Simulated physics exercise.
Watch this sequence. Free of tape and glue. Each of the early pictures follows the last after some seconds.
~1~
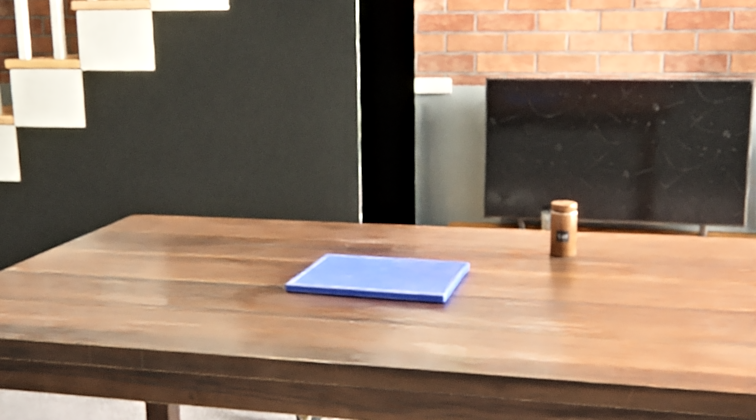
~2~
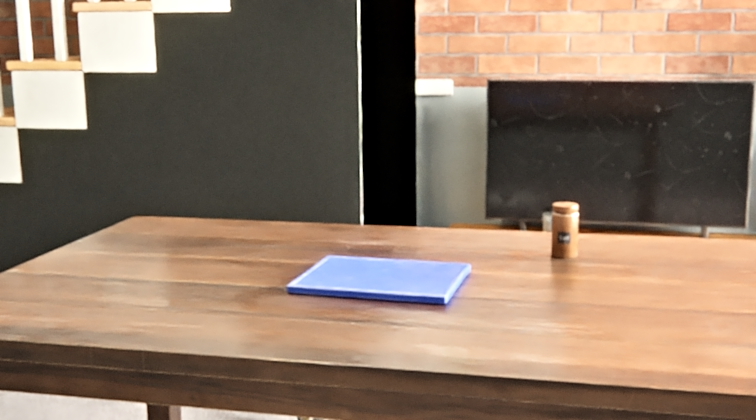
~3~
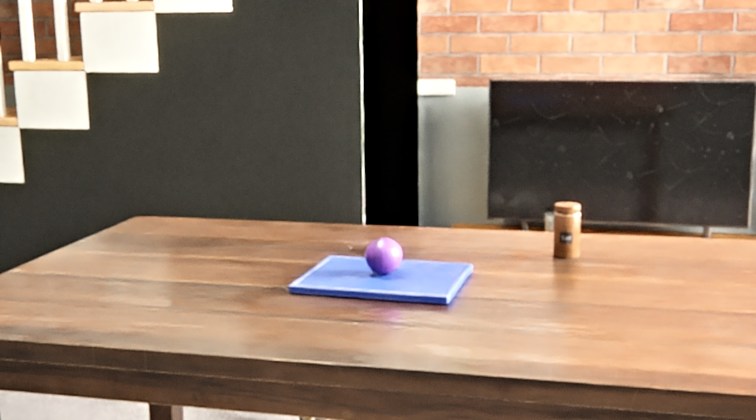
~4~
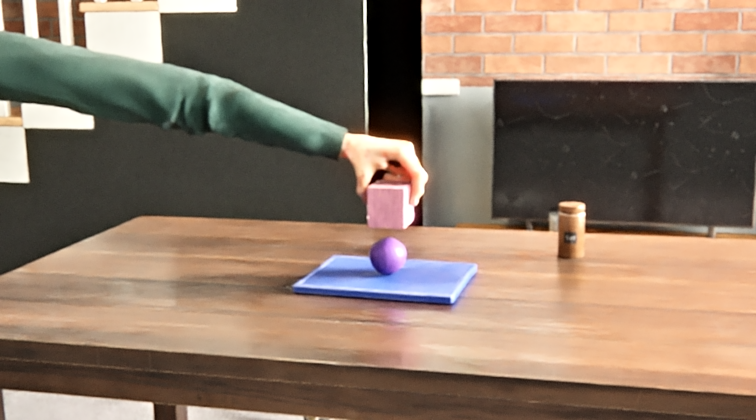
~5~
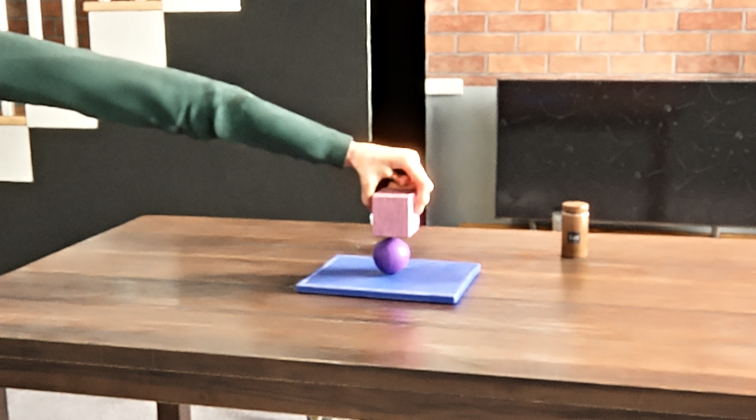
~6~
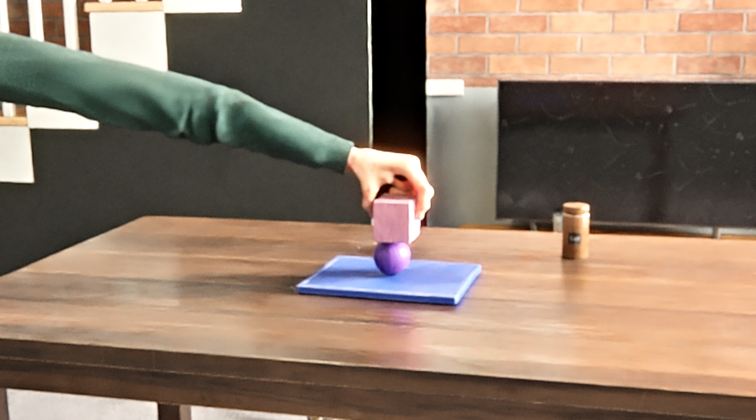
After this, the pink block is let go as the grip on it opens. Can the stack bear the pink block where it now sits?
Most likely the pile fails.
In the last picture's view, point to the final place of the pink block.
It ends near (435, 258).
Then, 0.30 s on from there, pink block turned 49° from how it was put near (412, 224).
Then, 0.40 s on from there, pink block now fallen.
Then, 0.50 s on from there, things are still on the move.
In the end, fallen, pink block; the other 3 unmoved. At the end, from the last picture's camera, pink block near (435, 258). The pile comes apart.
